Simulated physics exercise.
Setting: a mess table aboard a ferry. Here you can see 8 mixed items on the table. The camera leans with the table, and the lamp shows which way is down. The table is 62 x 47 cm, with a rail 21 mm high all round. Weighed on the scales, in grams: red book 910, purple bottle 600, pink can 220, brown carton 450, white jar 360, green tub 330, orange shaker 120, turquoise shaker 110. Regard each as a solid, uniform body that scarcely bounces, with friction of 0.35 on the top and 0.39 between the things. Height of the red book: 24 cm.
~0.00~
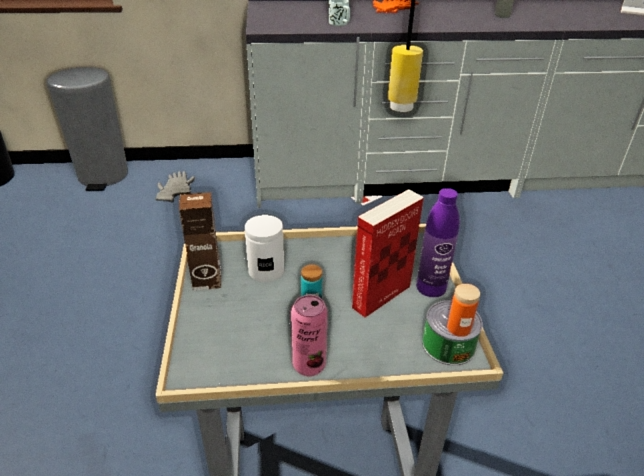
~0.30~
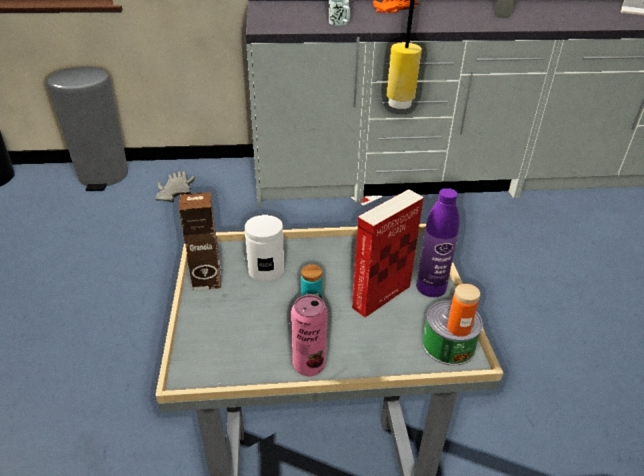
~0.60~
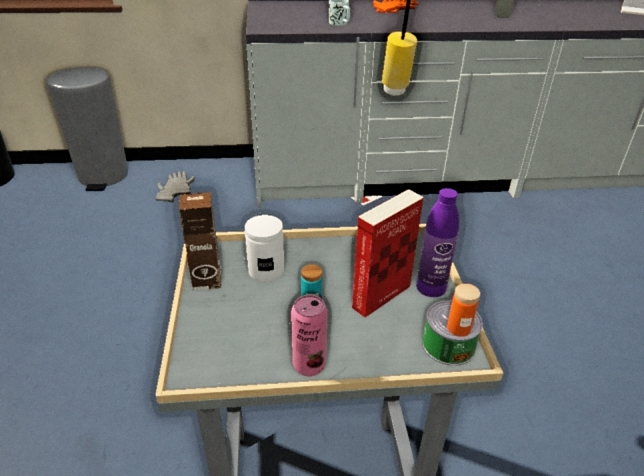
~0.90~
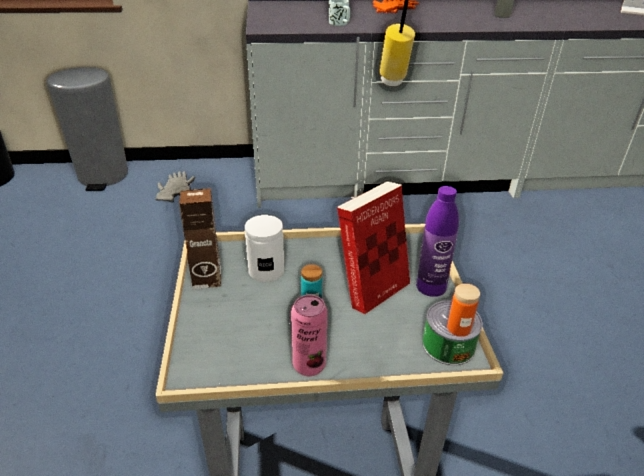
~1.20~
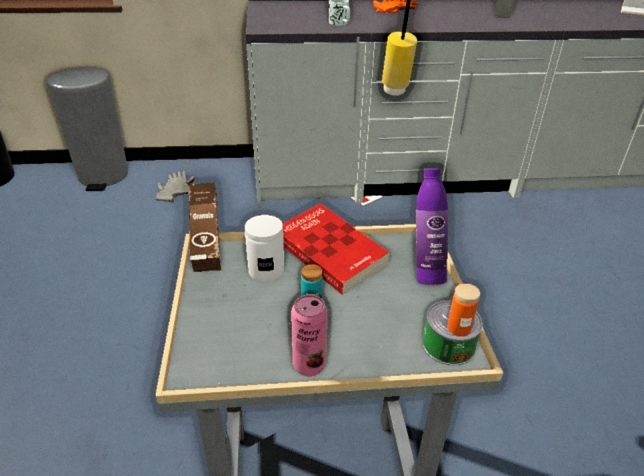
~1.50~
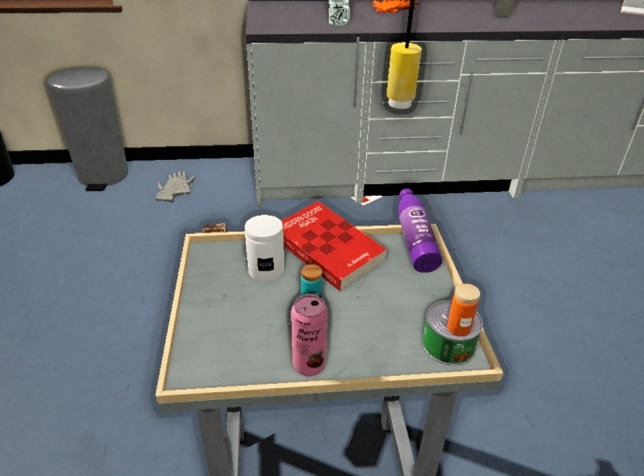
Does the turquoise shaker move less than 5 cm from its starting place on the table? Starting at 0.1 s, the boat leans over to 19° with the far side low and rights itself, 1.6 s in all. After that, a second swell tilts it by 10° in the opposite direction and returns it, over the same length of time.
Yes.
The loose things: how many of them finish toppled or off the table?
Total count: 3.
By 1.70 s, boat level; red book on its side; purple bottle on its side.
By 1.90 s, heel 1°, near side down; red book on its side; purple bottle on its side.
When it is over (3.8 s), off the table, brown carton; lying over on the table, red book and purple bottle; the other 5 within 5 cm of the start. In the last view, turquoise shaker near (312, 287).
